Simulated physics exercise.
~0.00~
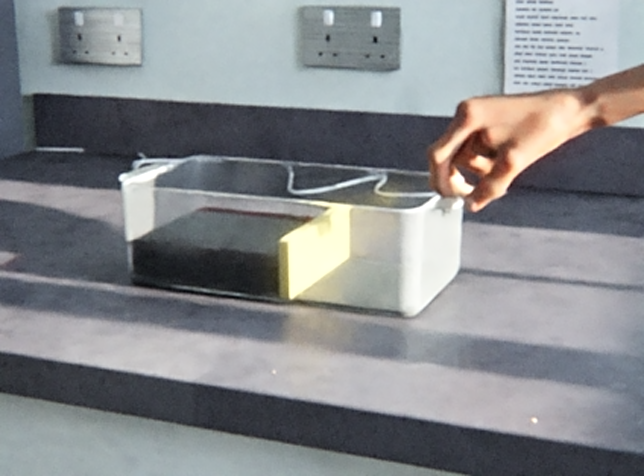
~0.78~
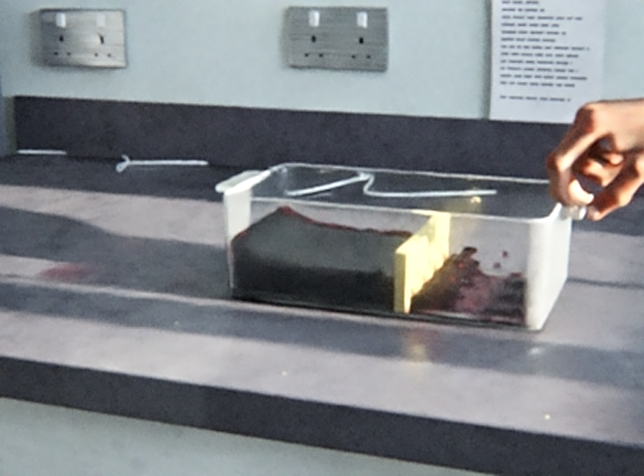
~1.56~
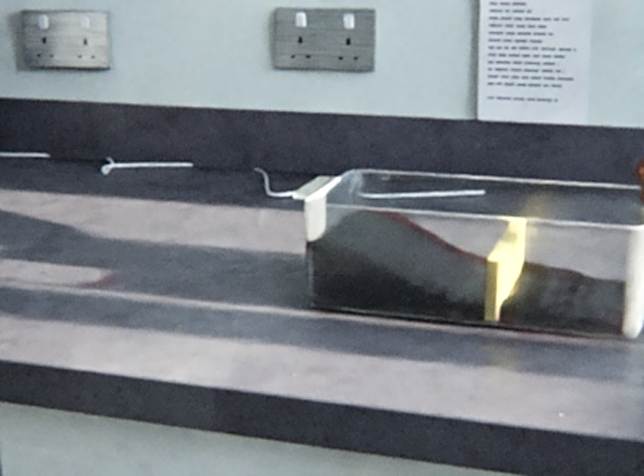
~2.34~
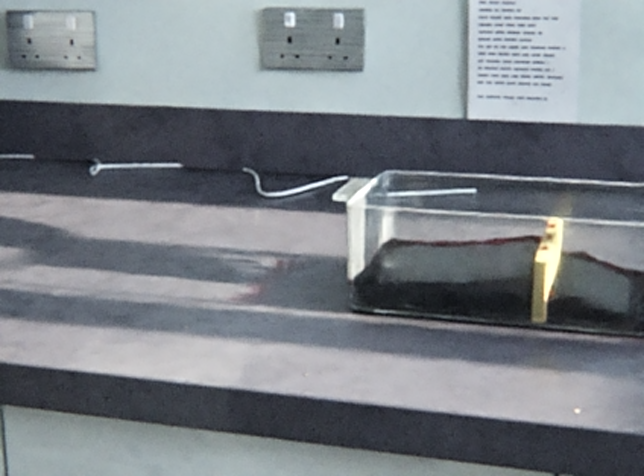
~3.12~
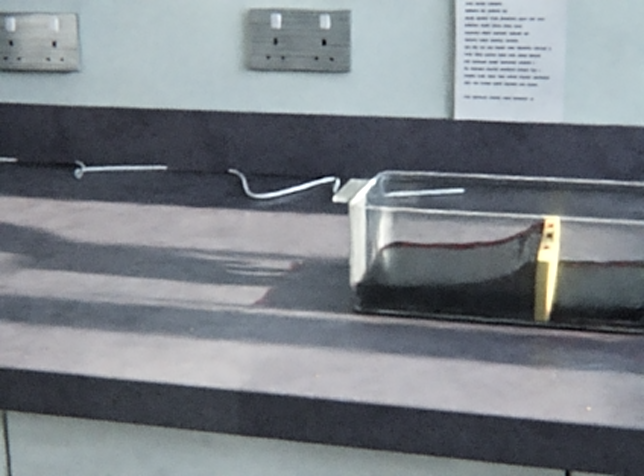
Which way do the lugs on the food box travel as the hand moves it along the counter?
The lugs move to the right, along with the rest of the food box.
A hand slid a clear food box of dark red wine to the right along a counter, and the wine sloshed past the yellow divider into the empty right part. The box stopped with wine on both sides, still uneven on the left.
